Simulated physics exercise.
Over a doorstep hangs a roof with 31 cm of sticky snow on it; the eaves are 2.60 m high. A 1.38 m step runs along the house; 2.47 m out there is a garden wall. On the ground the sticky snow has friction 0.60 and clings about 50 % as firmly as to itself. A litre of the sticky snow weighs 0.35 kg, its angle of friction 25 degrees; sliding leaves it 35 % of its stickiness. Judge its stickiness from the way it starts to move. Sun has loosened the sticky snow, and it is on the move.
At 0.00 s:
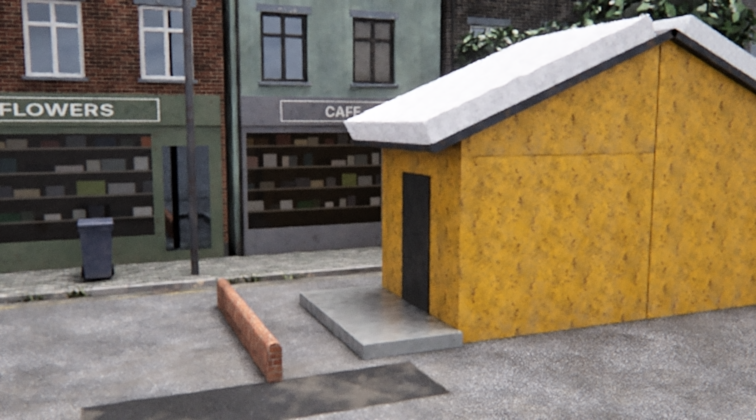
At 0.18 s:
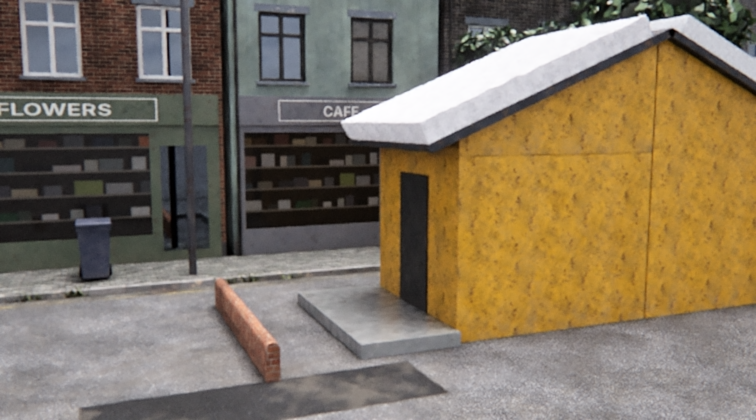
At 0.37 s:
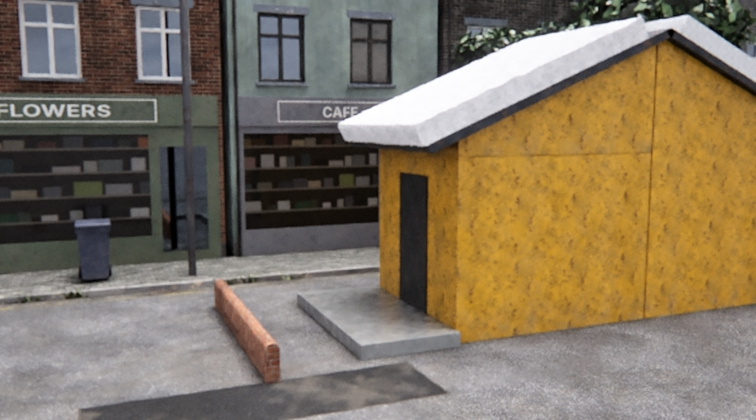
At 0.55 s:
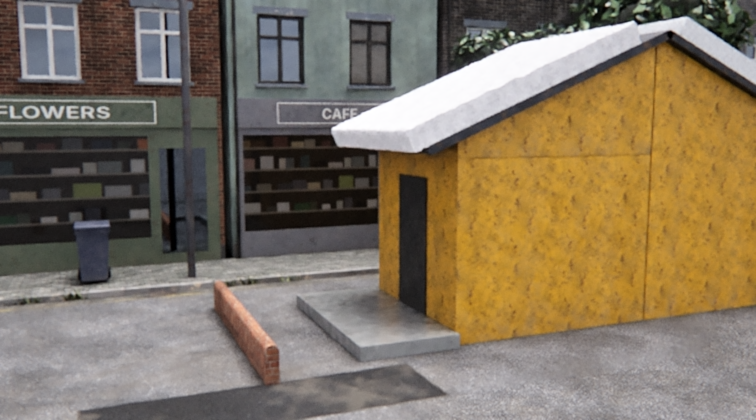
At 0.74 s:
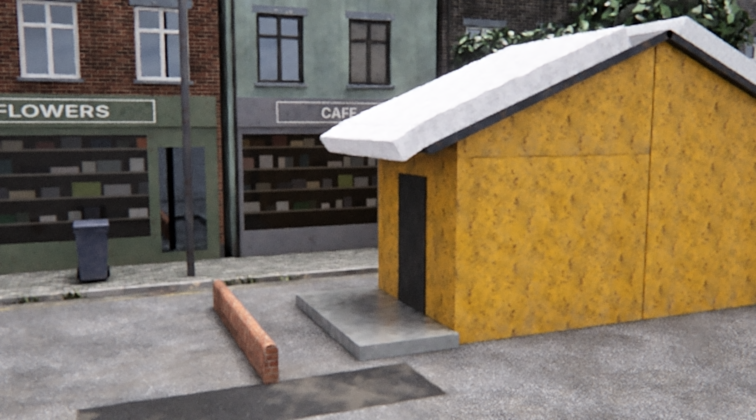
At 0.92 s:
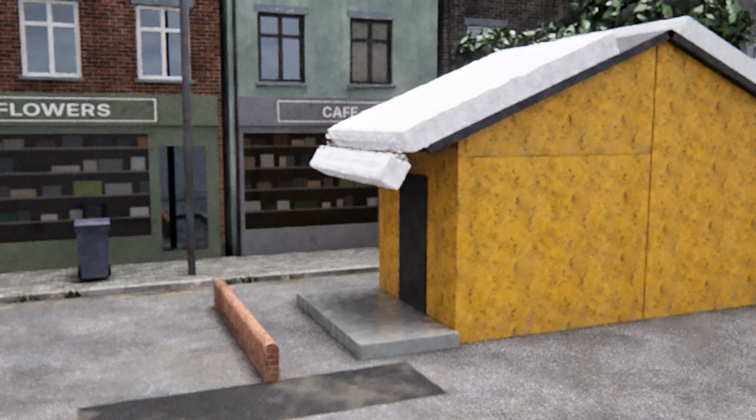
A small mustard-yellow building with a dark door and thick white snow on its pitched roof stands at the right of a grey street, seen from slightly above. A grey step lies at the door, a low brick wall and dark patch to its left, flower shop and cafe fronts behind. With the view almost still, the snow slides down leftward, slowly then faster, and its overhanging edge cracks and tilts downward.
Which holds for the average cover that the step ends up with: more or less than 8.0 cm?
It comes out less than 8.0 cm.
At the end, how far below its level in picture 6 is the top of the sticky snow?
Roughly 3.4 m.
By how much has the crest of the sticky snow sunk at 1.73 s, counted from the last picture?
About 0.7 m.
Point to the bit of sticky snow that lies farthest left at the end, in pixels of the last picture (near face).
At about (75, 391).
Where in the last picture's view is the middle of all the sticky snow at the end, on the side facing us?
Near (268, 351).
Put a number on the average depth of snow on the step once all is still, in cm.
Roughly 3 cm.
After 1.29 s, 81 % of the snow is still up on the roof and 19 % is falling or down.
After 1.73 s, 56 % of the snow is still up on the roof and 44 % is falling or down.
After 2.16 s, 21 % of the snow is still up on the roof and 79 % is falling or down.
After 2.60 s, none of the snow is still up on the roof and all is falling or down.
After 4.00 s, at the end, none of the snow is still up on the roof and the snow on the step is 2.7 cm deep on average.
